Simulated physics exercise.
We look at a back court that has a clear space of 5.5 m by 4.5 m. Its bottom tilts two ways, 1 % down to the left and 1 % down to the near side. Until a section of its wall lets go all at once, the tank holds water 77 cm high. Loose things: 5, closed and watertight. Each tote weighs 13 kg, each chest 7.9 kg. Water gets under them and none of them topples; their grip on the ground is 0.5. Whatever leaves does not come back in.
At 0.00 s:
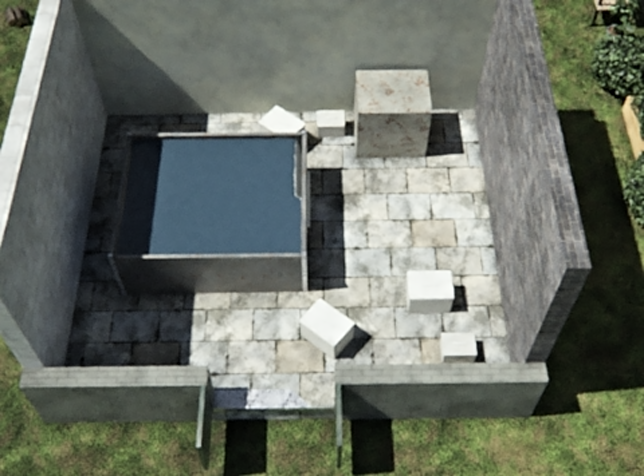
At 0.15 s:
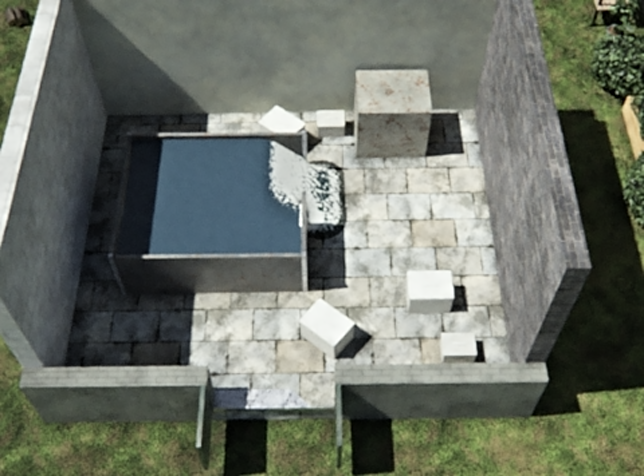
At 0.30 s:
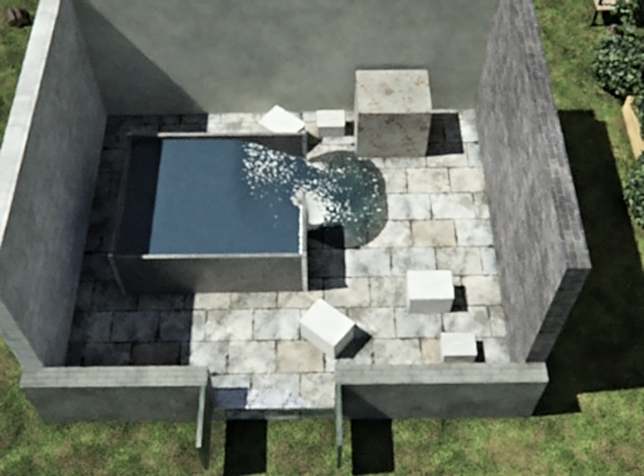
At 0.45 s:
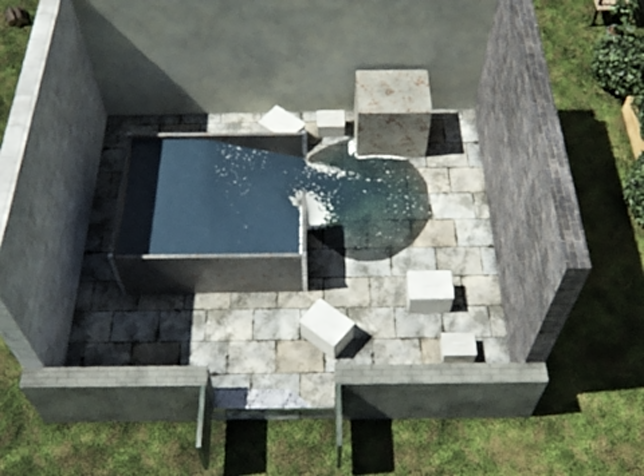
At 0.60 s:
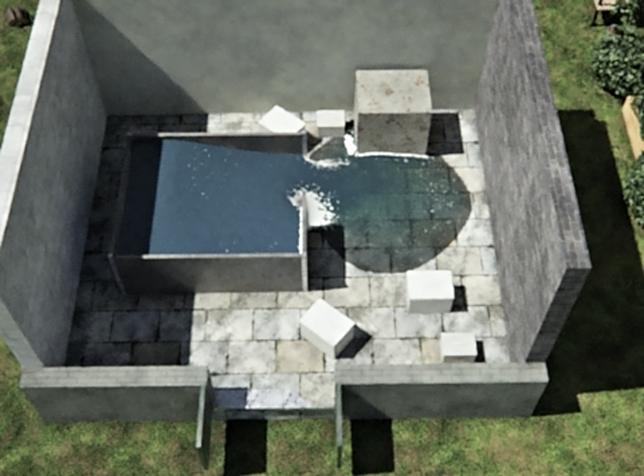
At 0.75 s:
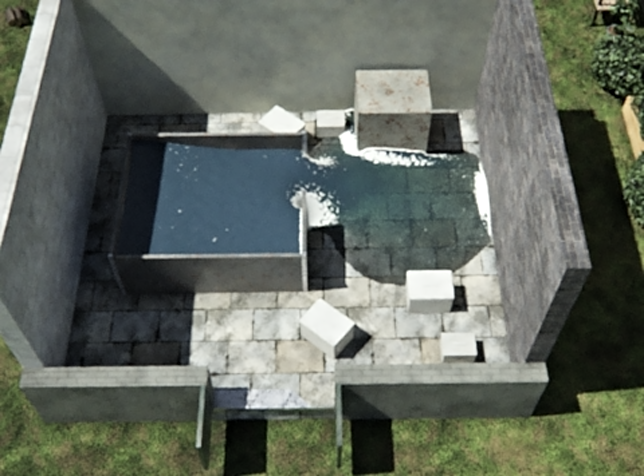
Walled stone courtyard with water bursting through a tank's right side and spreading across the paving to the right wall, white boxes staying still.
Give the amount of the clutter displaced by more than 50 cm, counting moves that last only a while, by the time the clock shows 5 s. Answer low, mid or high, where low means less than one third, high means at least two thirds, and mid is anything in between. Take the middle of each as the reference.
High.
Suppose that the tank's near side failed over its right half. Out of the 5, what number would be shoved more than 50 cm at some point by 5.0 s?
Then the count would be 3.
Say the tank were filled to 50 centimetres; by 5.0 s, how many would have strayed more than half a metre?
Then 5 of them.
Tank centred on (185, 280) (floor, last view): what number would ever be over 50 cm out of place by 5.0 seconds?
Result: 5 of them.
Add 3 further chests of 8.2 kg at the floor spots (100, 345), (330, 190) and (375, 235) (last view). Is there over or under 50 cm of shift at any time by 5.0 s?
Note, in sequence: Under threshold; over threshold; over threshold.
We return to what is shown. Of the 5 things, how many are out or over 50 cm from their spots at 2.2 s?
By my reckoning, 2.
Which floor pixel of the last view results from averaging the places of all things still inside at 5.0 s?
The average lands around (154, 250).
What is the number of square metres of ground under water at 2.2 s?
Flooded: Near 14 m2.
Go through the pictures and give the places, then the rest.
The first picture shows a tote at (459, 344) rests on the ground; a tote at (331, 118), on the bottom; 4.4 m2 under water; 0 of 5 have shifted.
The second picture shows a tote at (459, 344) rests on the ground; a tote at (331, 118) rests on the ground; water covers 5.1 m2; 0 of 5 have shifted.
The third picture shows a tote at (459, 344) rests on the ground; a tote at (331, 118) rests on the ground; water covers 6.0 m2; 0 of 5 have shifted.
The fourth picture shows a tote at (459, 344) rests on the ground; a tote at (331, 118), on the bottom; water covers 7.1 m2; 0 of 5 have shifted.
The fifth picture shows a tote at (459, 344), on the bottom; a tote at (331, 118) rests on the ground; 8.2 m2 under water; 0 of 5 have shifted.
The sixth picture shows a tote at (459, 344) rests on the ground; a tote at (331, 118), on the bottom; water covers 9.2 m2; 0 of 5 have shifted.
After 1.1 s 0 of 5 are over 50 cm from their spots; 0 afloat.
After 2.2 s 2 of 5 are over 50 cm from their spots; 0 afloat.
After 3.5 s 5 of 5 are over 50 cm from their spots; 2 afloat.
After 5.0 s 5 of 5 are over 50 cm from their spots, and 5 have been at some point; 4 afloat.
